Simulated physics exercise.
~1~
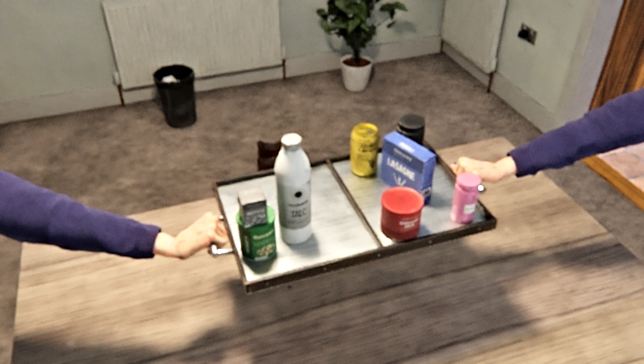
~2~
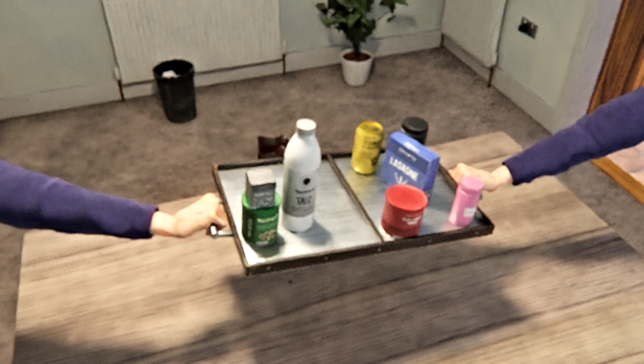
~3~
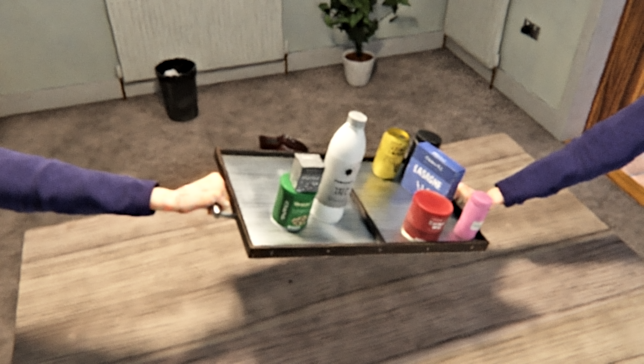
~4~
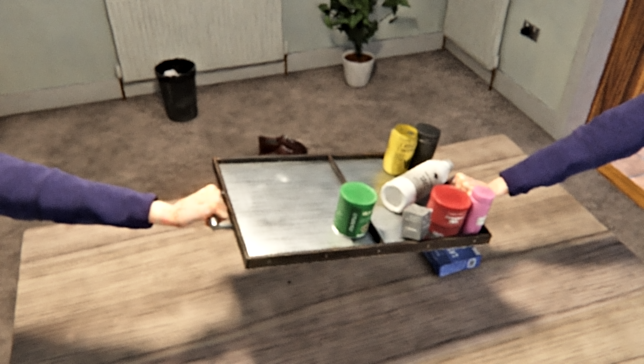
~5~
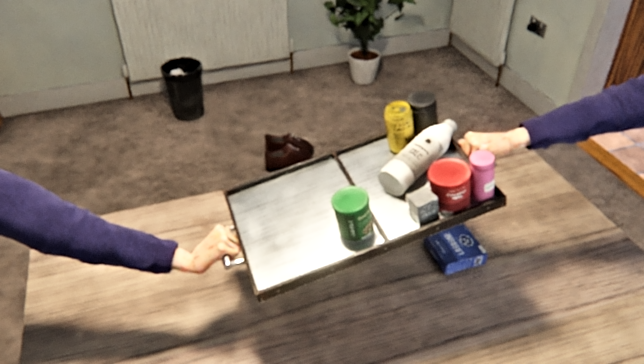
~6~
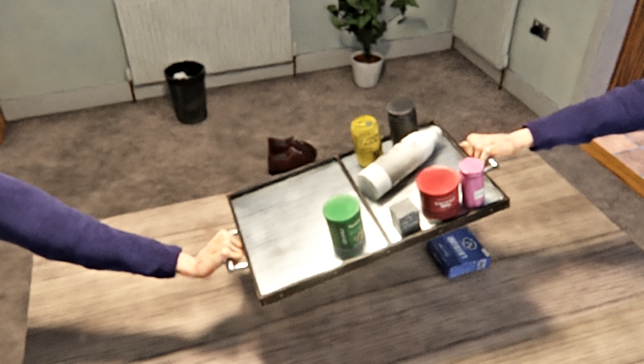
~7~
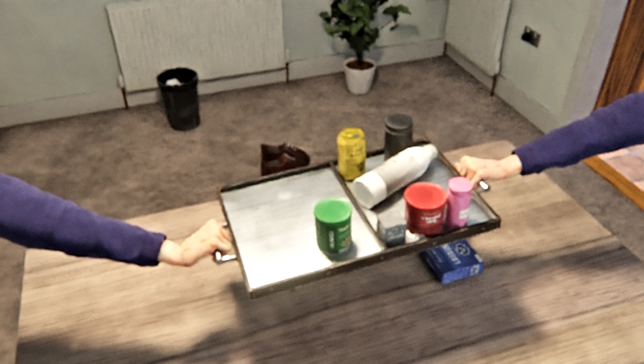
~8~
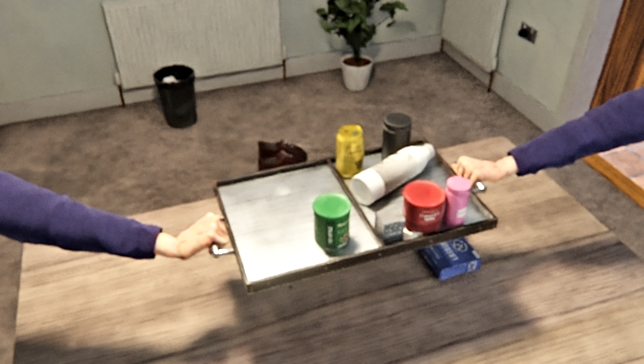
Two hands in purple sleeves hold a divided metal serving tray above a wooden table, seen from above in a room with a plant and a bin. A green tin, grey carton and white bottle stand on the left, with a blue packet, red tin, yellow can, black jar and pink shaker on the right. The tray tips right, and the bottle, carton and packet lean over. The bottle falls across the divider, the carton tumbles beside the red tin, and the packet drops onto the table. The tray then tips left and levels, with the bottle still lying down.
